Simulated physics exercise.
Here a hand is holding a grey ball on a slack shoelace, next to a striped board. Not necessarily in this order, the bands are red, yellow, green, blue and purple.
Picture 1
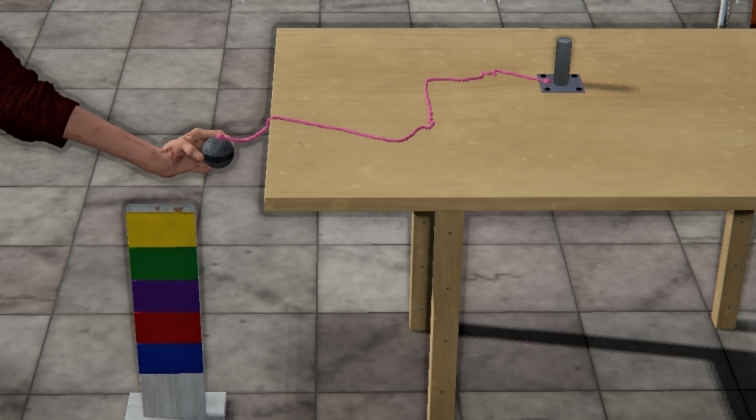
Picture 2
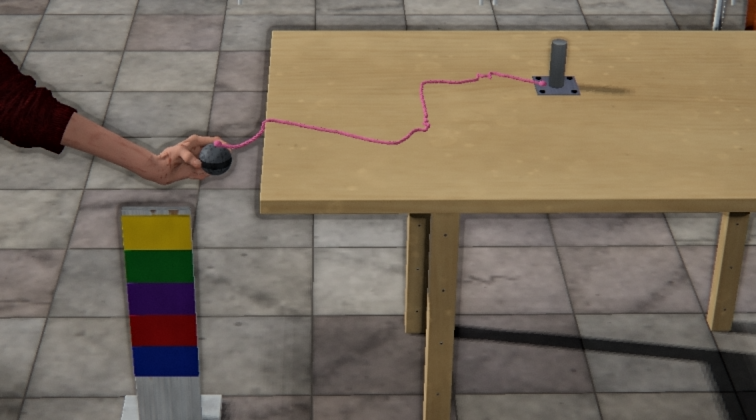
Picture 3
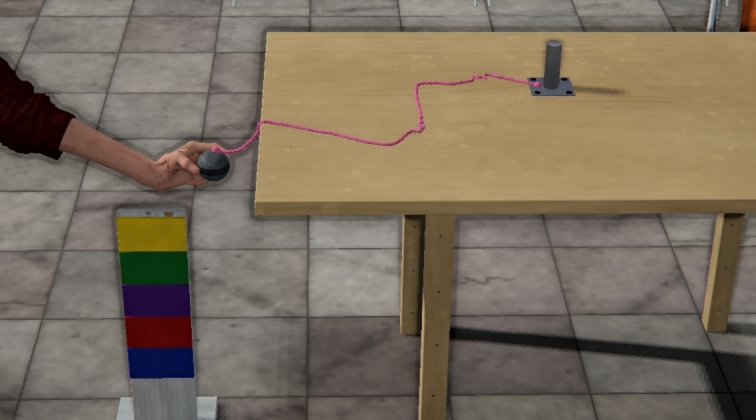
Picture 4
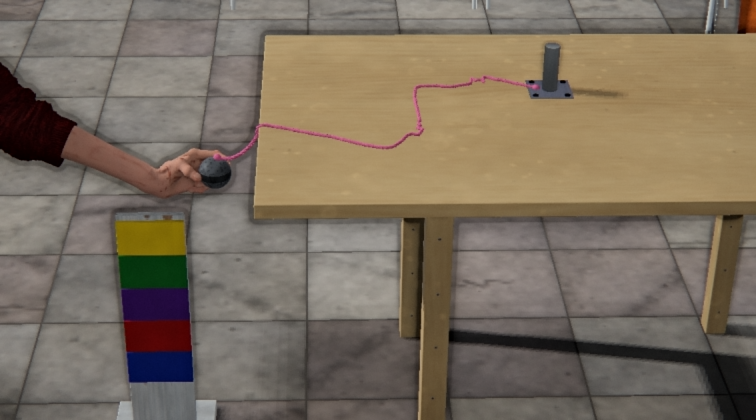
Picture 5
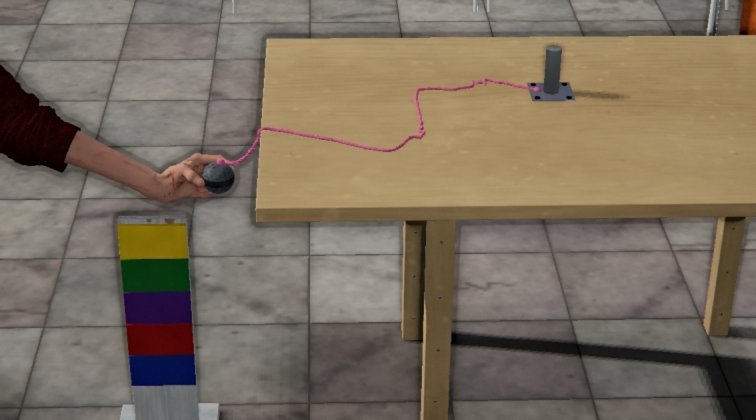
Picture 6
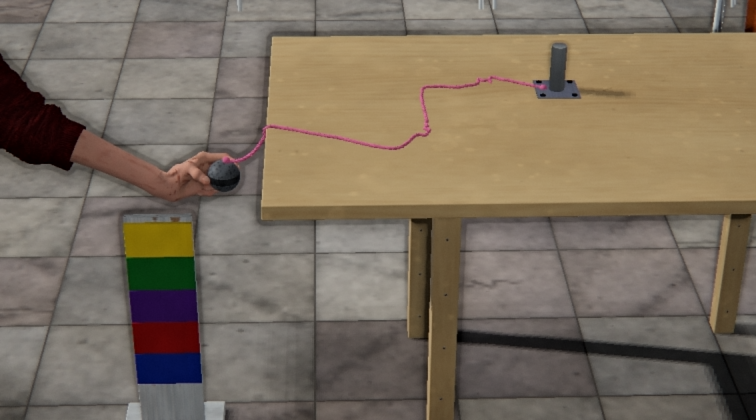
A hand held a grey ball on a slack pink shoelace beside a wooden table, above a colorful striped post, and barely moved while the whole view shifted slightly.
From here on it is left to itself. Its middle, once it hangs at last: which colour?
Colour: Red.
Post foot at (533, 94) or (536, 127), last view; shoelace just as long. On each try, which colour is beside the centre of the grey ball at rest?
First case: Blue. Second case: Blue.
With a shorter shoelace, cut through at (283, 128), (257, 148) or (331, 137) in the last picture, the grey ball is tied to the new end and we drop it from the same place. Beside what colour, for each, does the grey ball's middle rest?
Each try in turn: Green; purple; yellow.
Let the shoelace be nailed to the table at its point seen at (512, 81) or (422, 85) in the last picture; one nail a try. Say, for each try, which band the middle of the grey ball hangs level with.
Note: Try 1 red; try 2 purple.
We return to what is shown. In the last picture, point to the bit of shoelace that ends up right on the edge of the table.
It's the one at (415, 136).
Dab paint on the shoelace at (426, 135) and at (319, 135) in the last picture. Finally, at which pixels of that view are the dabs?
First one: (277, 113); second one: (270, 216).
Soon after, ball near (236, 293); level with purple.
Then, ball near (293, 312); level with red.
Further on, ball near (267, 327); level with red.
At rest, ball near (276, 326); level with red. Its middle rests at the red band.
